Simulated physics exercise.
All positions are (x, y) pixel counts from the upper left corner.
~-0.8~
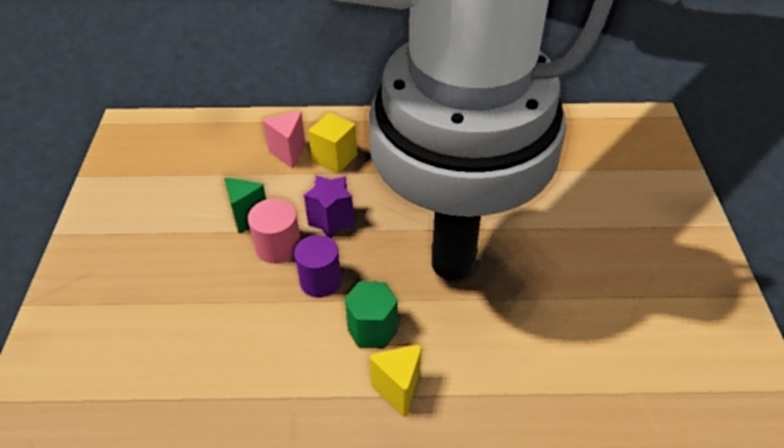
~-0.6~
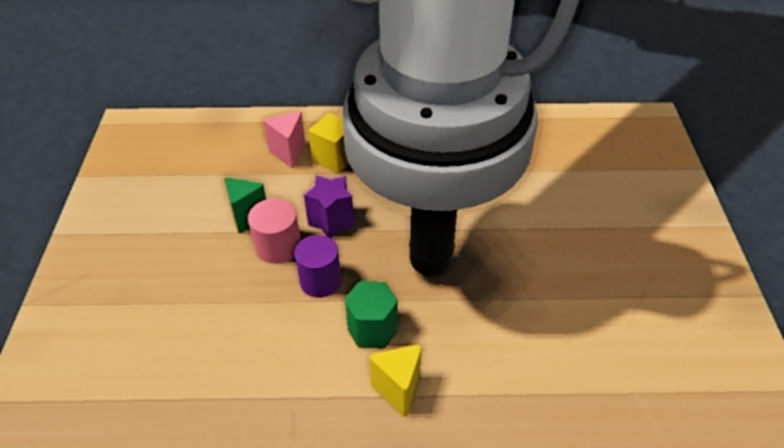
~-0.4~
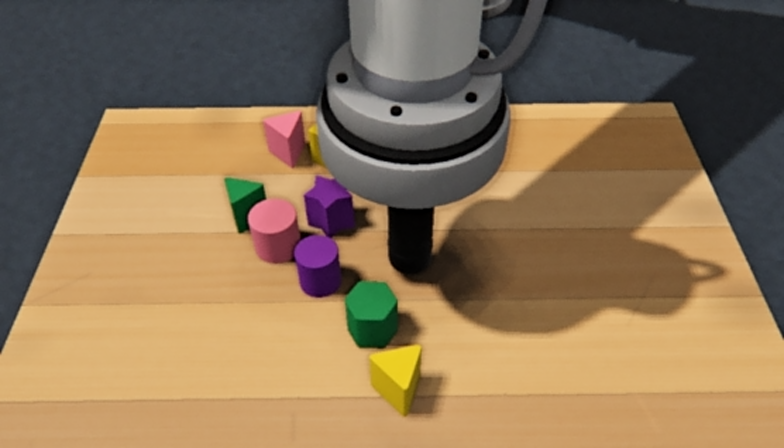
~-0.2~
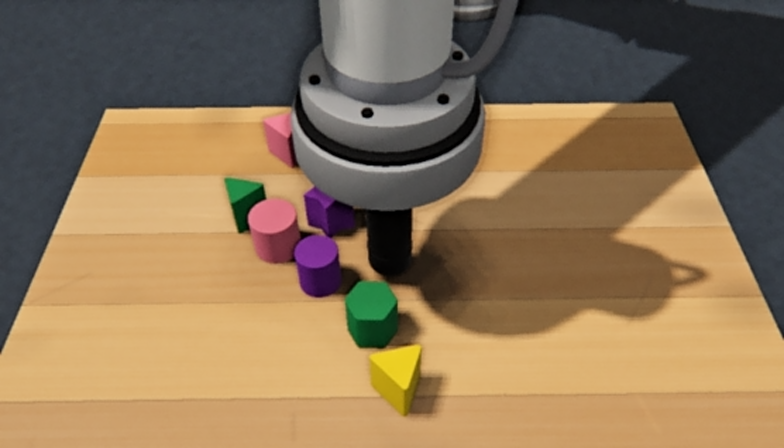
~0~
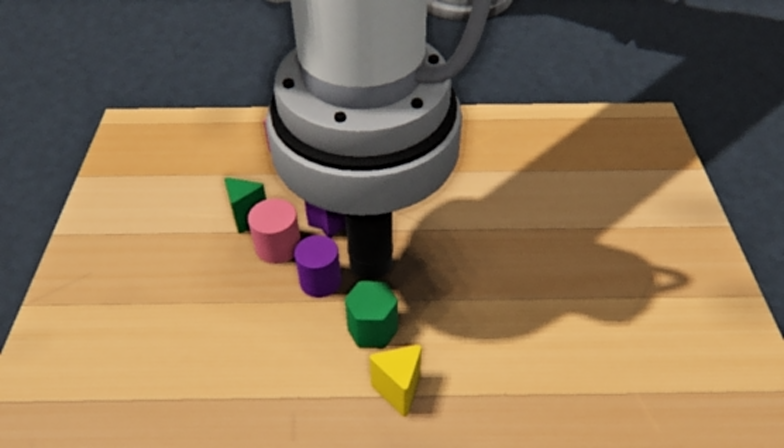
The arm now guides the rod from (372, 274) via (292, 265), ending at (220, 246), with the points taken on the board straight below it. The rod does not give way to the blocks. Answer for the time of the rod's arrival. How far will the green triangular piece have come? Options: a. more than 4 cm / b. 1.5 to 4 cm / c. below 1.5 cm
The answer is b.
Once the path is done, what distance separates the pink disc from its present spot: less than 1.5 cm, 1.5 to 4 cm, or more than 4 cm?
Net shift: Above 4 cm.
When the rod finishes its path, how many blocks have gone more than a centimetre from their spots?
Shifted over 1 cm: Three or more.
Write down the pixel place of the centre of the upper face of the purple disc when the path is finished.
Most likely (246, 264).
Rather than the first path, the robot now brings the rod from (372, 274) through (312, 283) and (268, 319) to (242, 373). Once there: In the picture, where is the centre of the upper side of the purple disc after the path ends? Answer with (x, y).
Its top centre is at about (224, 271).
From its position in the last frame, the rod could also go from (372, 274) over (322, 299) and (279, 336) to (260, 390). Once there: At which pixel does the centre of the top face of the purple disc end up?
The centre of its top will be at (264, 259).
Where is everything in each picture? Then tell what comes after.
Tip of the rod at (453, 265), middles of tops, green triangular piece at (240, 187), pink disc at (272, 215), purple disc at (316, 251), purple star-shaped block at (329, 189), in the first frame.
Rod at (431, 261), nothing pushed, in the second frame.
Rod at (410, 259), nothing pushed, in the third frame.
Rod at (390, 261), nothing pushed, in the fourth frame.
Rod at (371, 264), green triangular piece at (240, 187), pink disc at (272, 215), purple disc at (316, 251), purple star-shaped block hidden, in the fifth frame.
On the path given first. One third of the way, rod at (316, 258); purple disc at (274, 257).
Two thirds of the way, rod at (264, 251); green triangular piece at (234, 177), turned 15° clockwise; pink disc at (241, 201); purple disc at (246, 264).
At the end, rod at (217, 236); green triangular piece at (234, 160), turned 55° clockwise; pink disc at (215, 183); purple disc at (246, 264); purple star-shaped block unmoved.
